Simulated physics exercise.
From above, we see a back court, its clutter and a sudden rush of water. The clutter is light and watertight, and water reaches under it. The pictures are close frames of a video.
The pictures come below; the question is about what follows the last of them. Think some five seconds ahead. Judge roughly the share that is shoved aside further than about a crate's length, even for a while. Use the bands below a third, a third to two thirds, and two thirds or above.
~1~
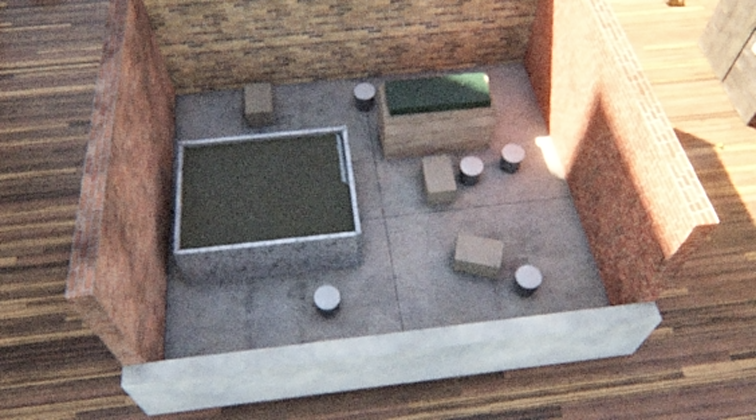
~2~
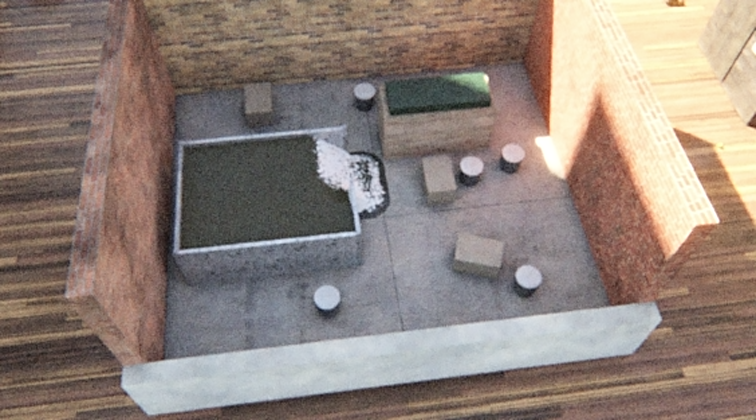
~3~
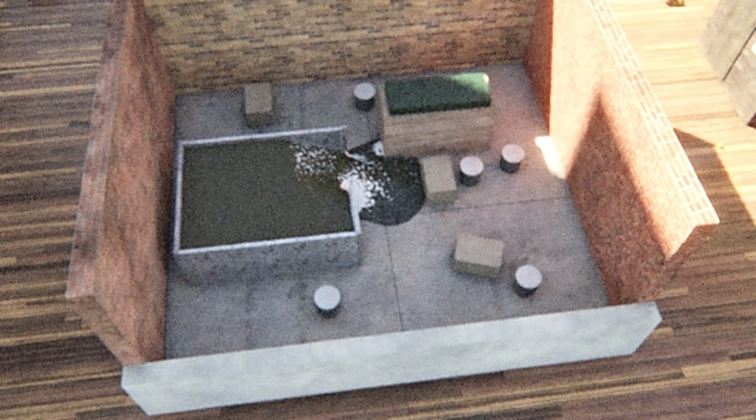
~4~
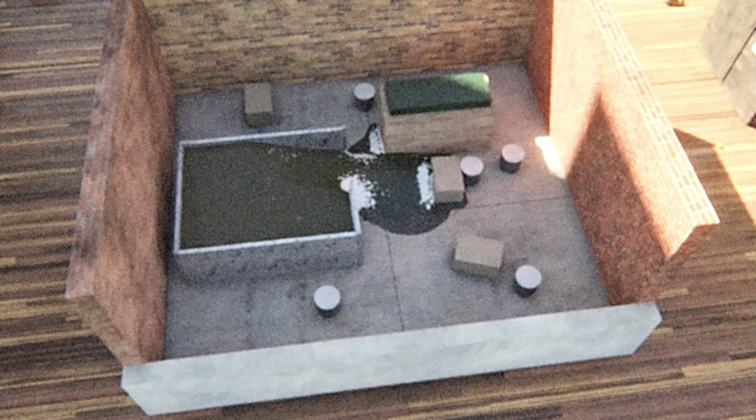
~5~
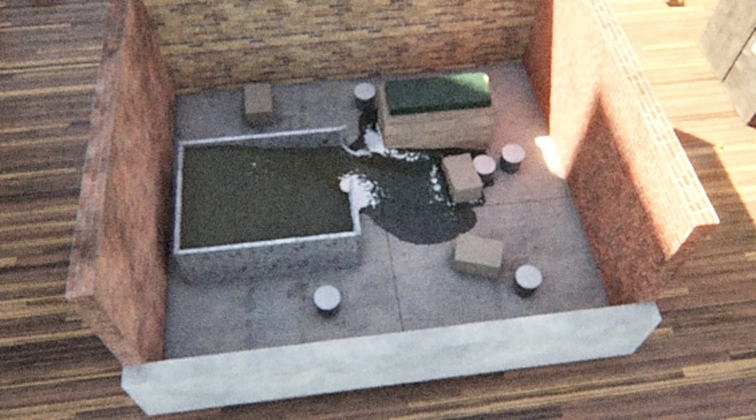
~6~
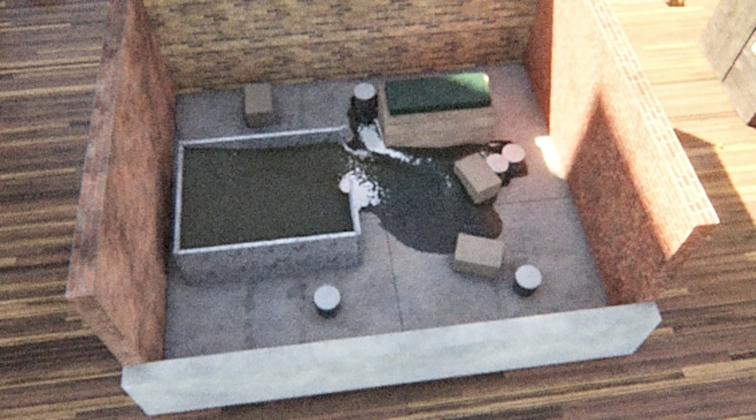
It falls two thirds or above.
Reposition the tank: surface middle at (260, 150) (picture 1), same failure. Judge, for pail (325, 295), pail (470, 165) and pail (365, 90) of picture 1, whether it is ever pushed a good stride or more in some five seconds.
In turn: Under that mark, beyond that mark, beyond that mark.
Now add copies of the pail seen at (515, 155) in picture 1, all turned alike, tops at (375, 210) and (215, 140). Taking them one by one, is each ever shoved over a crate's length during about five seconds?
First remains in place, second remains in place.
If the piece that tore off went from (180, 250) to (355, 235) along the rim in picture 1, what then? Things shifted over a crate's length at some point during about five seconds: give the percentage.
About 90 %.
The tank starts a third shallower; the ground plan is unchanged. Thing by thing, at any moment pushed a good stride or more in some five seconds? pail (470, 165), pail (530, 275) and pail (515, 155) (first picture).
In that order: Shifted that much, pushed that far, that far or more.
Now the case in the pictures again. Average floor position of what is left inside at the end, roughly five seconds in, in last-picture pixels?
That averages to about (304, 240) on the floor.
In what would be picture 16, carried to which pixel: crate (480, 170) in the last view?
I'd expect it around (569, 294).
A moment on, 2 of 8 are well off their spots; 1 afloat.
Next, 3 of 8 are well off their spots; 3 afloat.
Later, 6 of 8 are well off their spots; 3 afloat.
In the end, 7 of 8 are well off their spots, and 7 have been at some point; 3 afloat.
